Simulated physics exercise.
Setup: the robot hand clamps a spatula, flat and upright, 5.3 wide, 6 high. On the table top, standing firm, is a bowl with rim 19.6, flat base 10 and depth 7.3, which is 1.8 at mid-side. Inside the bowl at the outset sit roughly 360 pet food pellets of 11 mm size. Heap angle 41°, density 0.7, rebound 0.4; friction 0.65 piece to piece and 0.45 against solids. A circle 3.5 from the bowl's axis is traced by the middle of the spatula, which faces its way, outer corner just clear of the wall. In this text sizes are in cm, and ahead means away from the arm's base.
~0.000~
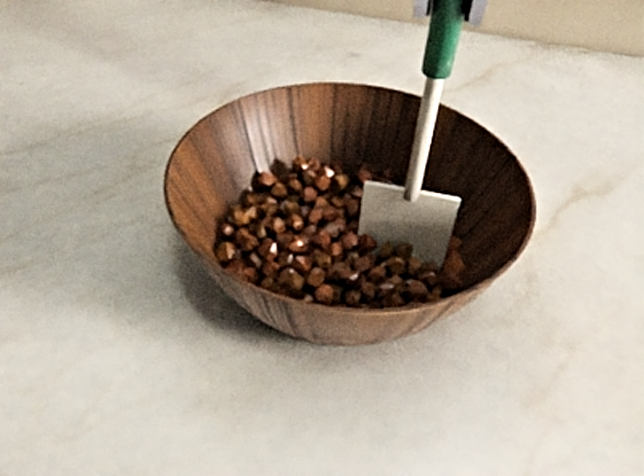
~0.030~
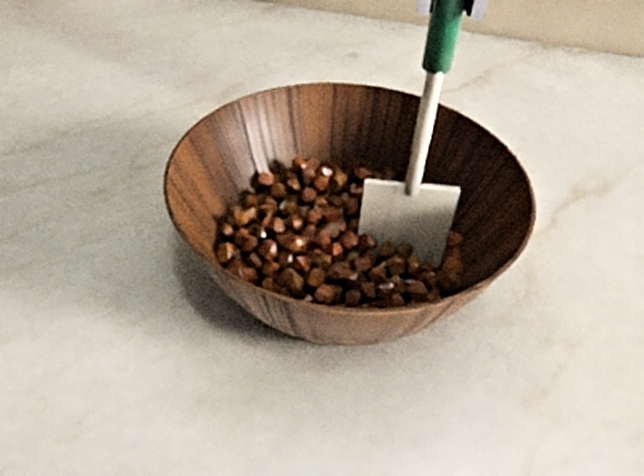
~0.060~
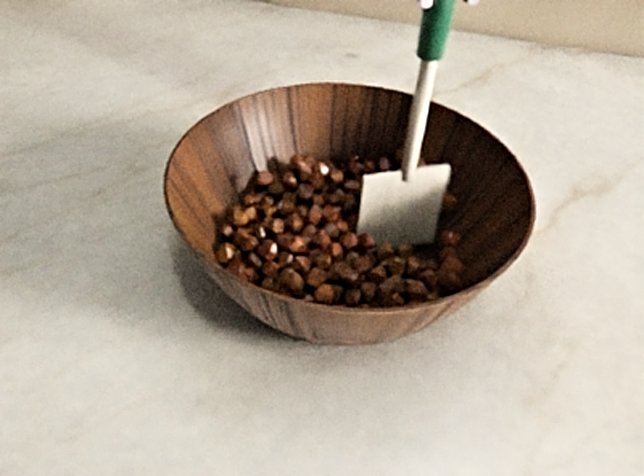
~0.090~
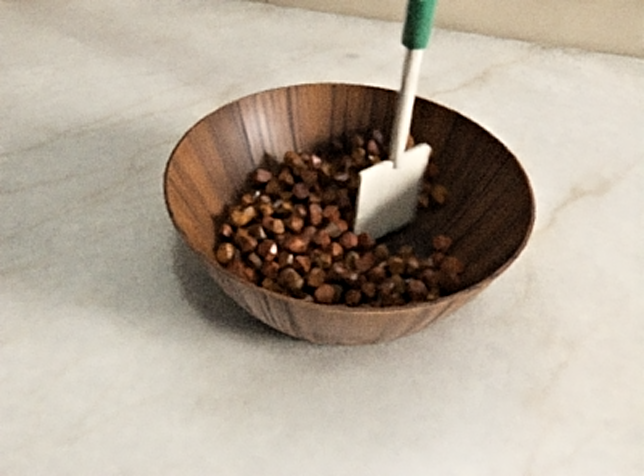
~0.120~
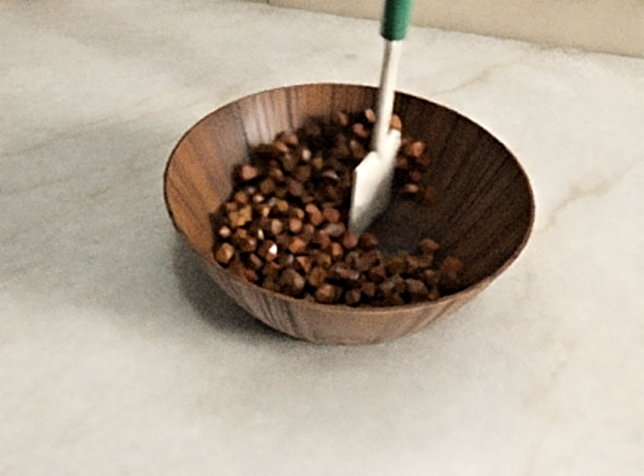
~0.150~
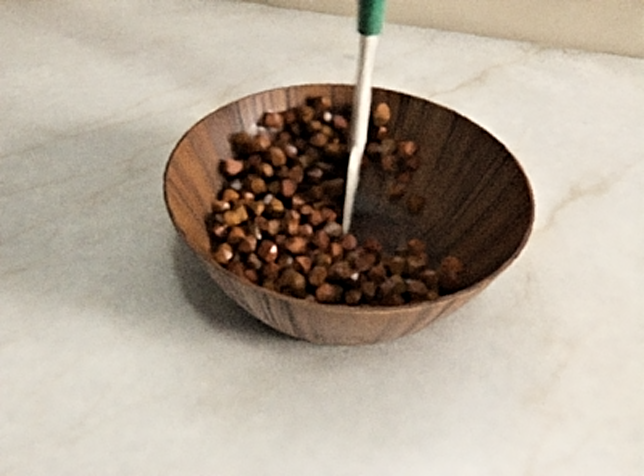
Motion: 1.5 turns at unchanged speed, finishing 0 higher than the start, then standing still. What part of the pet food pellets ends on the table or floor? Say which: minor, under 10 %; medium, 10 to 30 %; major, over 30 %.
That would be a minor share.
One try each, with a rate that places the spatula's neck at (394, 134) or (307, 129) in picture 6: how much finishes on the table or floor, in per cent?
Around 0 and 30 percent, in that order.
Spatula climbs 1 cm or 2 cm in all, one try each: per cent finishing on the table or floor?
Trial one: Roughly 0 %; trial two: Roughly 5 %.
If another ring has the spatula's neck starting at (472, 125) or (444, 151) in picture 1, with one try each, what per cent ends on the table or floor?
Close to 0 per cent for the first and close to 20 per cent for the second.
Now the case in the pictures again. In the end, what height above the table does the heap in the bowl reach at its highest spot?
About 7.0 cm.
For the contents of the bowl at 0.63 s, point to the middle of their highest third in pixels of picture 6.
Near (352, 153).
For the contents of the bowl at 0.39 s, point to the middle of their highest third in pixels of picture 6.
The top third is centred near (352, 277) in the last picture.
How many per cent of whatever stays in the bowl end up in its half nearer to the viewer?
Roughly 65 per cent.
After 0.39 s, 266° round, highest piece 9 above the table; 349 in the bowl, 4 on the table or floor, 5 in flight or on the tool.
After 0.63 s, 79° round, highest piece 8 above the table; 339 in the bowl, 16 on the table or floor, 3 in flight or on the tool.
After 0.95 s, 180° round, highest piece 7 above the table; 335 in the bowl, 23 on the table or floor.
After 1.65 s, 180° round, highest piece 7 above the table; 335 in the bowl, 23 on the table or floor.
At rest, 335 in the bowl, 23 on the table or floor. That is 6 % on the table or floor.
